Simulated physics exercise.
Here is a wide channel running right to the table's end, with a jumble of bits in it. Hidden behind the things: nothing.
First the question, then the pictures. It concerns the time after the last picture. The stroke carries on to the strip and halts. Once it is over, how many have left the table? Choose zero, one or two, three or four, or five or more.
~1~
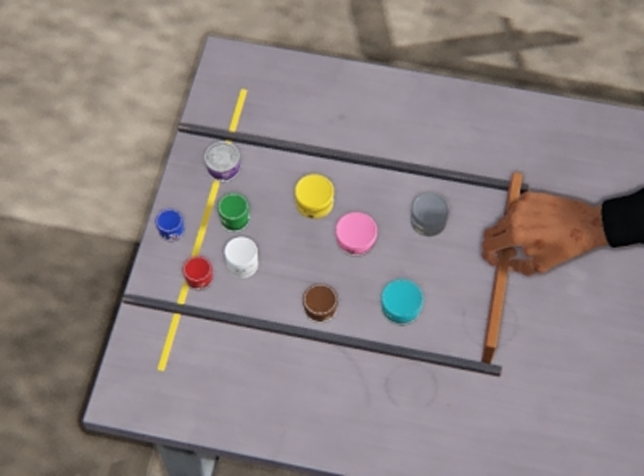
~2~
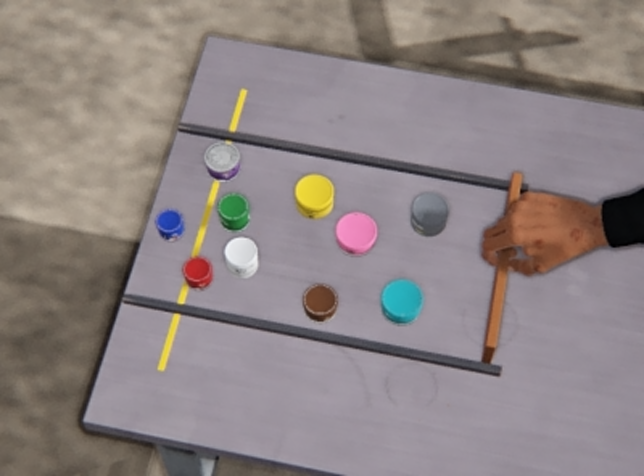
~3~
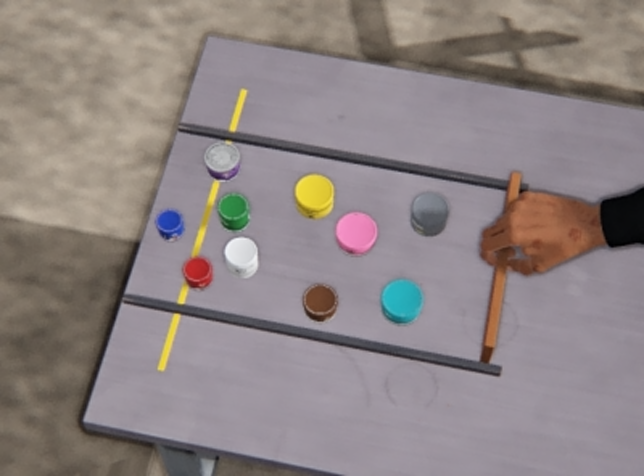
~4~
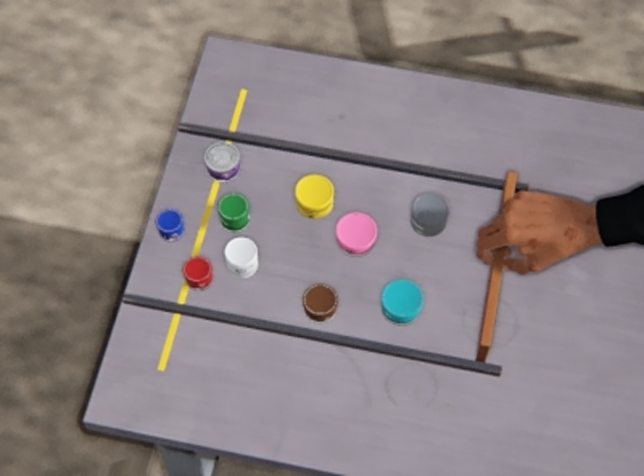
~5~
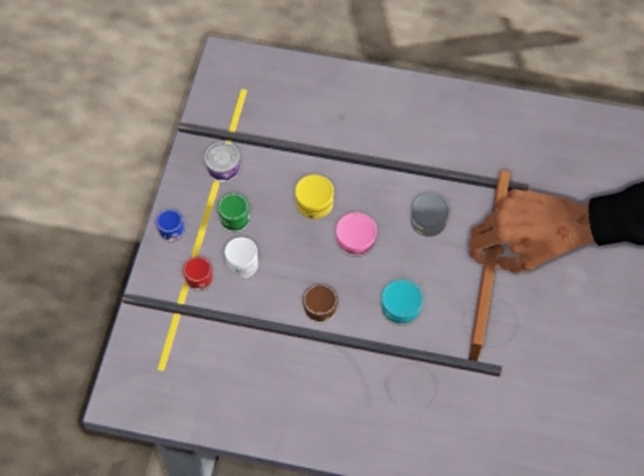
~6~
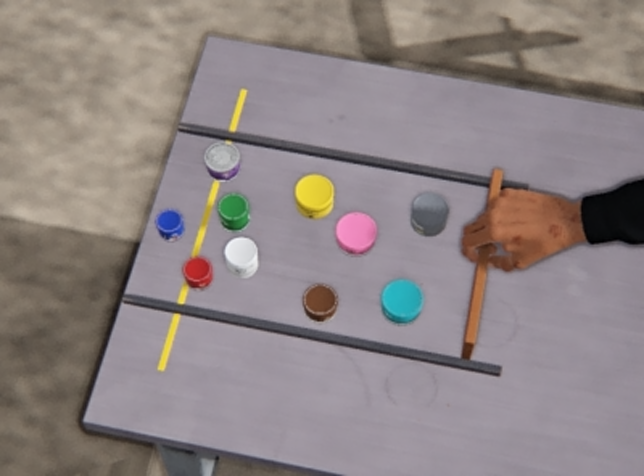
One or two of them have left the table.
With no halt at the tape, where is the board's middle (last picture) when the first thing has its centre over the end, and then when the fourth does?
At (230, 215) for the first, at (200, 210) for the fourth.
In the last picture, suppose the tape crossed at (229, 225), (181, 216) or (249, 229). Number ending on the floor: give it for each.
Try by try, 0, 5 and 0.
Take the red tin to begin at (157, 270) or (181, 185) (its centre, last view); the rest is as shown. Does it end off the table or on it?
One after the other: It keeps its spot; it ends up falling.
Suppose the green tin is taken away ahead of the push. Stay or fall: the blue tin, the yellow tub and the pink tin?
Blue tin: Over the edge. Yellow tub: Still there. Pink tin: Still there.
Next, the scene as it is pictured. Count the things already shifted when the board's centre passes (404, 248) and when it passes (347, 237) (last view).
The count reaches 2 first and 5 second.
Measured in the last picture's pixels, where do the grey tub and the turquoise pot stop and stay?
Positions - first (200, 169), then (174, 250).
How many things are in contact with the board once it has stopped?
Contact count: 4.
Early on, none off yet; blue tin at rest near (170, 226); purple tin at rest near (223, 163); red tin at rest near (198, 274).
Finally, the number that fall off is one or two; lost, blue tin.
